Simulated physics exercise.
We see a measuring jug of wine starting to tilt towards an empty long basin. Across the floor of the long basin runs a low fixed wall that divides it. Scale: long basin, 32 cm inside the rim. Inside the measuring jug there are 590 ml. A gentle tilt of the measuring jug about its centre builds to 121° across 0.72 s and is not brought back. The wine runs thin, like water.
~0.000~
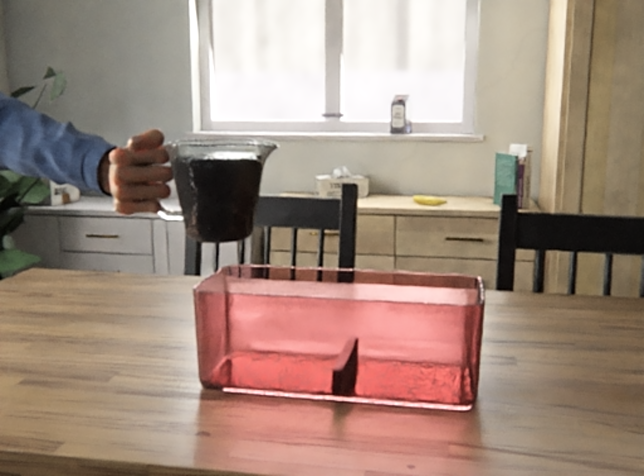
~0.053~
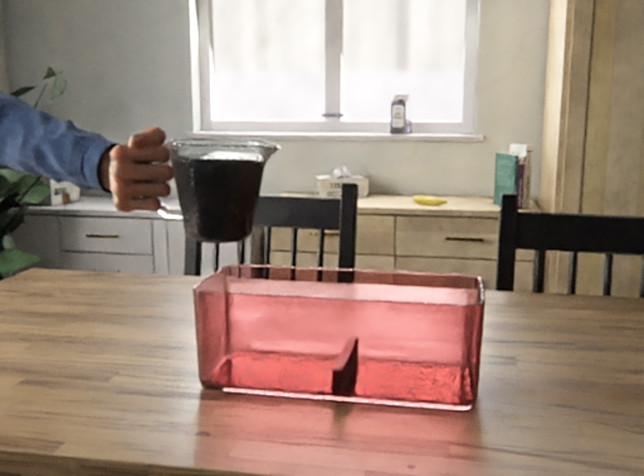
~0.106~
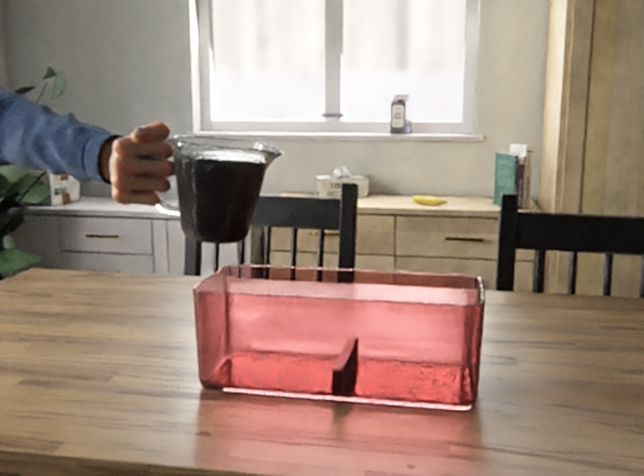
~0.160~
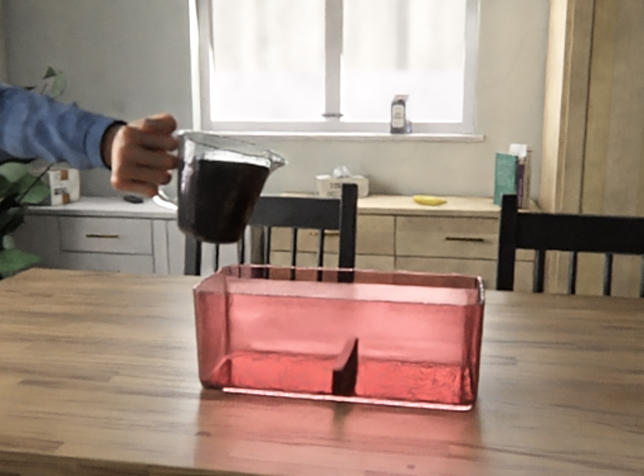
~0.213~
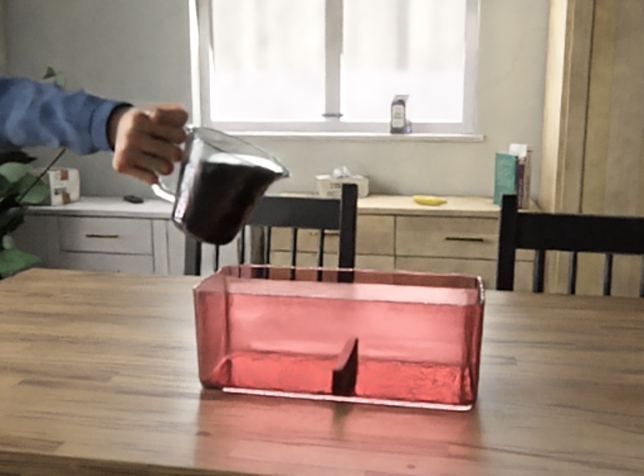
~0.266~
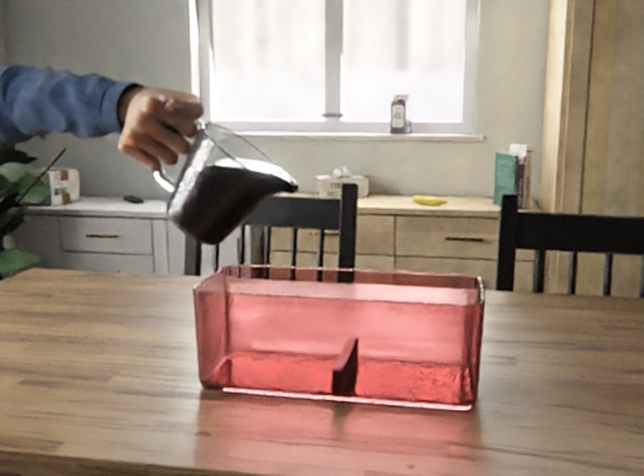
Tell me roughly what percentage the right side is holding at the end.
At the end it holds about 18 per cent.
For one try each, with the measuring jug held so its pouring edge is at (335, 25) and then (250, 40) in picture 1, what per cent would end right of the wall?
In order, 75 and 15 per cent.
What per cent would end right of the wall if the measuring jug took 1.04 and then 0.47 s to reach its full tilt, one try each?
20 in a hundred, followed by 20 in a hundred.
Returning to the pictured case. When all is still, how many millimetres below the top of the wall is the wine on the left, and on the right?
About 8 mm on the left, about 26 mm on the right.
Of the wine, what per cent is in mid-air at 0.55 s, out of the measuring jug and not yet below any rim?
It comes to about 18 percent.
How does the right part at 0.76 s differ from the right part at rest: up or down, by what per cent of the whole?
It goes up by about 5.
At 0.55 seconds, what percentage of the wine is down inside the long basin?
I reckon close to 48 percent of it.
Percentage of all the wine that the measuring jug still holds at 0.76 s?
1 %.
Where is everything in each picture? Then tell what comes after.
The first frame shows tilt 0°; pouring edge (279, 145); surface from (178, 156) to (264, 158); the long basin's rim runs from (210, 278) to (482, 292); the wall's top is at (346, 353).
The second frame shows tilt 2°; pouring edge (280, 147); surface from (179, 156) to (264, 158).
The third frame shows tilt 6°; pouring edge (283, 152); surface from (181, 154) to (267, 161).
The fourth frame shows tilt 14°; pouring edge (288, 162); surface from (185, 154) to (273, 163).
The fifth frame shows tilt 24°; pouring edge (292, 176); surface from (188, 161) to (284, 169).
The sixth frame shows tilt 36°; pouring edge (293, 192); surface from (186, 169) to (289, 182); 2 per cent is over the edge.
Then, 0.55 s in, the tilt is 105° and 33 per cent is still to pour, 42 is left of the wall and 7 right of it.
Then, 0.76 s in, the tilt is 121° and 1 per cent is still to pour, 82 is left of the wall and 13 right of it.
Then, 0.98 s in, the tilt is 121° and 0 per cent is still to pour, 80 is left of the wall and 17 right of it.
Then, 1.22 s in, the tilt is 121° and 0 per cent is still to pour, 79 is left of the wall and 18 right of it.
Finally, 79 per cent lies left of the wall, 18 right of it and 3 outside.
